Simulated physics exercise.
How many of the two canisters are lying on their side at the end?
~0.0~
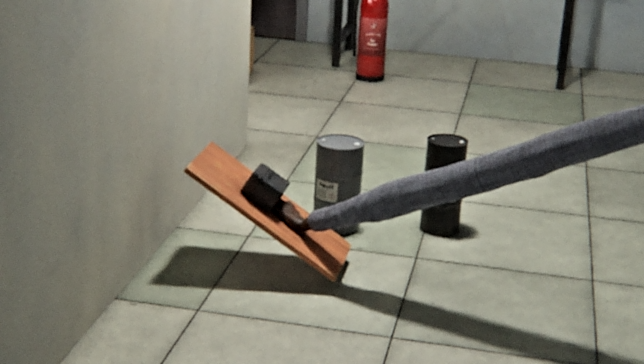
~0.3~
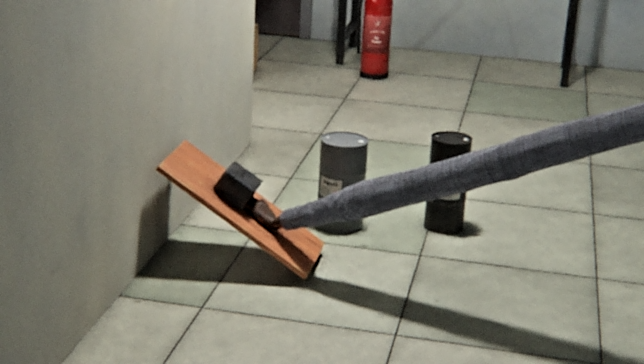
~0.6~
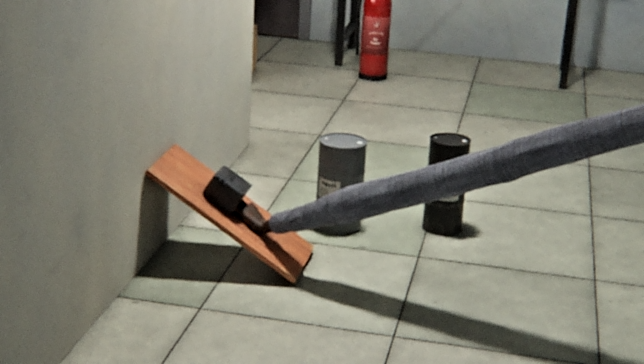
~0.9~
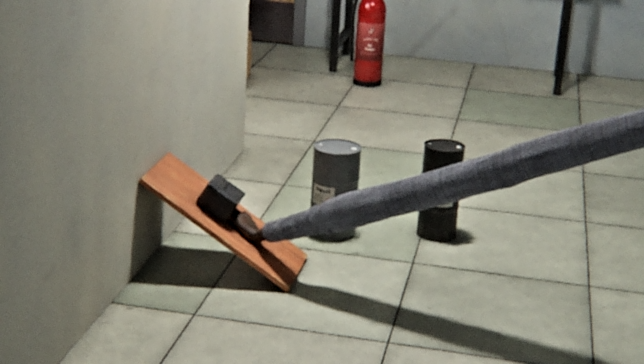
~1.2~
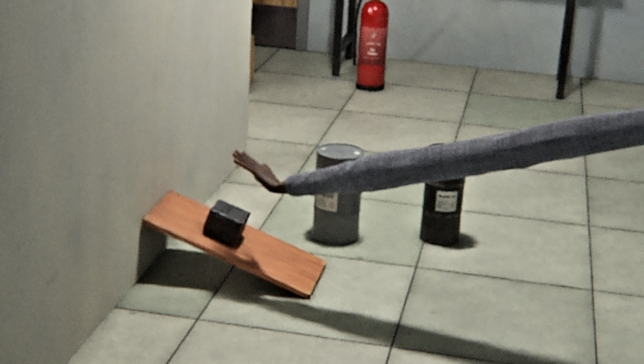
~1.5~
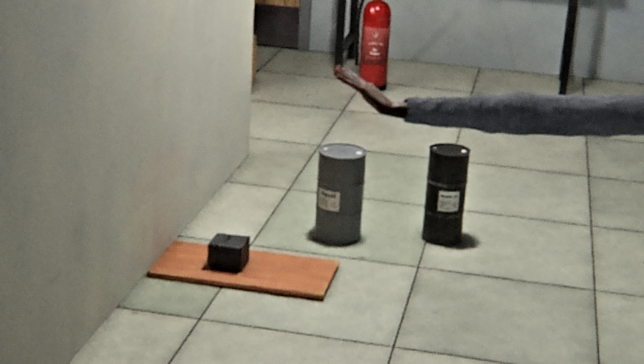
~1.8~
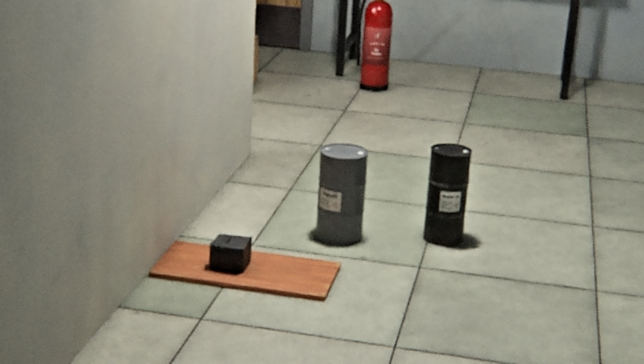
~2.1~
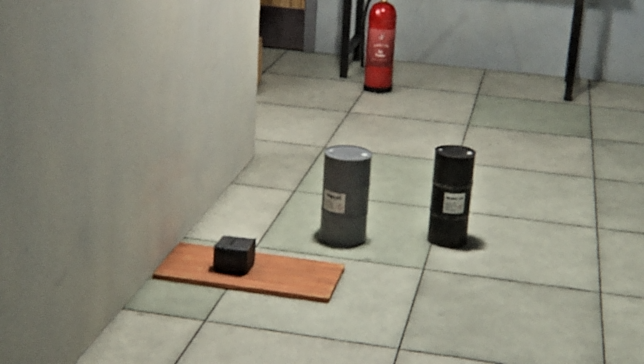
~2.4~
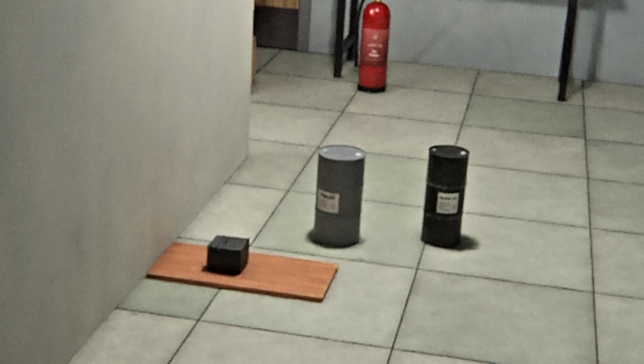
None of them are. The grey canister and the black canister both still stand upright on the tiles.
An orange board with a small black block on it is held at a slant by a grey-sleeved arm beside a pale wall, seen from above in a slightly swaying view of a tiled room. A grey canister and a black canister stand to the right, with a red fire extinguisher farther back. The arm moves the board left until its upper end leans on the wall. The hand then lets go and draws back to the right. The board slips down and ends flat on the floor, the block still on top and both canisters upright.
